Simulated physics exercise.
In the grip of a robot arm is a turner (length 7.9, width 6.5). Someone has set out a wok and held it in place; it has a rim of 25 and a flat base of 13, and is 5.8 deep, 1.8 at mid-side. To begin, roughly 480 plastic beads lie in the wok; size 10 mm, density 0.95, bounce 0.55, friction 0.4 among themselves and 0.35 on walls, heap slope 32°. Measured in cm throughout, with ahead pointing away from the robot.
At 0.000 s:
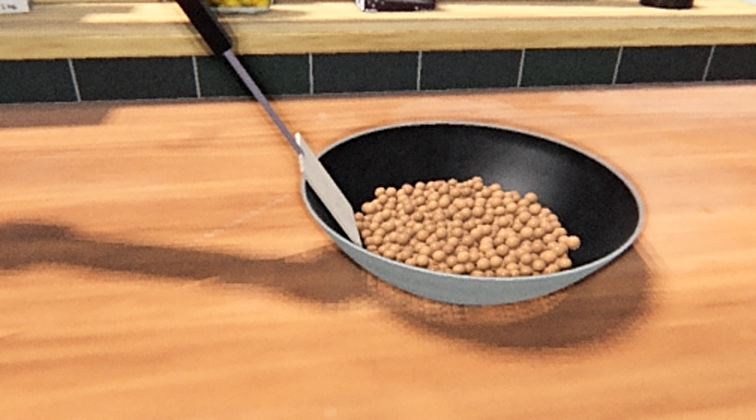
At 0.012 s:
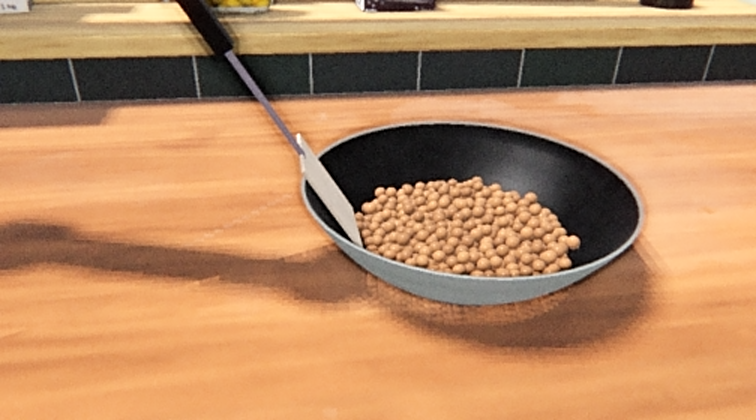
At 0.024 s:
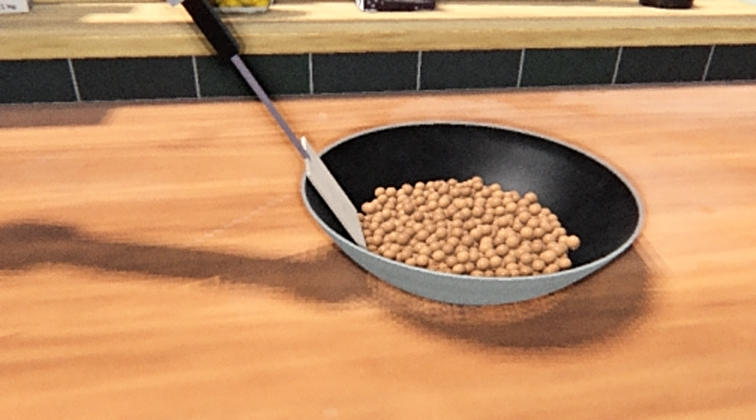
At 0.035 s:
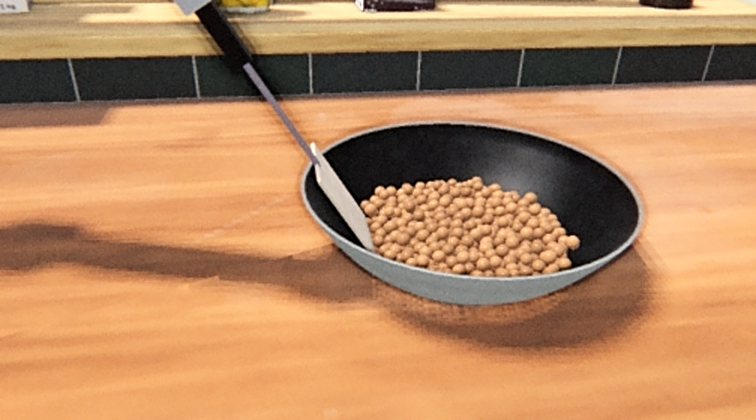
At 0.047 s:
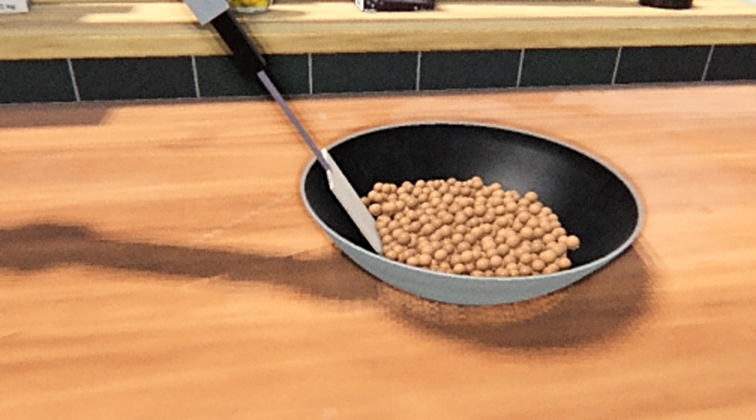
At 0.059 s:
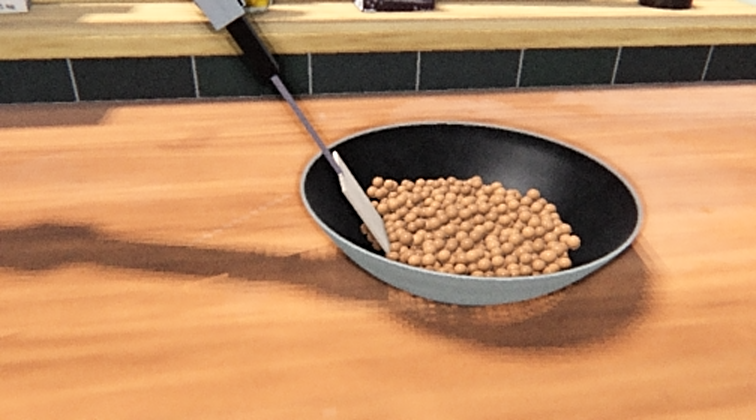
A turner with a black handle and pale flat blade slides slowly to the right along the inside left of a wok, pressing slightly into the edge of a heap of tan beads, which barely shifts. The wok, dark inside with a grey-blue outside, stays put on an orange-brown wooden counter, casting a shadow. The view looks down from a fixed spot, with dark green tiles behind.
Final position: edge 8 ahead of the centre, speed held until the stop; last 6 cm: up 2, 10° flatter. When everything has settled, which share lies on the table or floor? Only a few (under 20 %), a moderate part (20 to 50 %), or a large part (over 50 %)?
Only a few.
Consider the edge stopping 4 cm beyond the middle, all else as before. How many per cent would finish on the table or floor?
Estimate: Approx. 0 %.
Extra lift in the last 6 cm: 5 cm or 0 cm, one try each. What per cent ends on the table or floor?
Result, in order: Approx. 10 % and 5 %.
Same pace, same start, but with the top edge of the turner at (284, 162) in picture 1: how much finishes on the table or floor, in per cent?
I'd estimate close to 10 per cent.
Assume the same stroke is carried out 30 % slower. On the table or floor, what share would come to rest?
Estimate: Near 5 %.
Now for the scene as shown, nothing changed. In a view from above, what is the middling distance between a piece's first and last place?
About 3 cm.
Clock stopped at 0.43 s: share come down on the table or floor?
Around 5 %.
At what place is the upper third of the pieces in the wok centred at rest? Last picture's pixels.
Look near (547, 215).
By 0.13 s, sloping 59°, highest piece 16 above the table; 484 in the wok, 1 on the blade or in flight.
By 0.19 s, sloping 56°, highest piece 27 above the table; 484 in the wok, 1 on the blade or in flight.
By 0.43 s, sloping 49°, highest piece 32 above the table; 424 in the wok, 36 on the table or floor, 25 on the blade or in flight.
By 1.48 s, sloping 49°, highest piece 5 above the table; 424 in the wok, 61 on the table or floor.
Final count, 424 in the wok, 61 on the table or floor. That is 13 % on the table or floor.
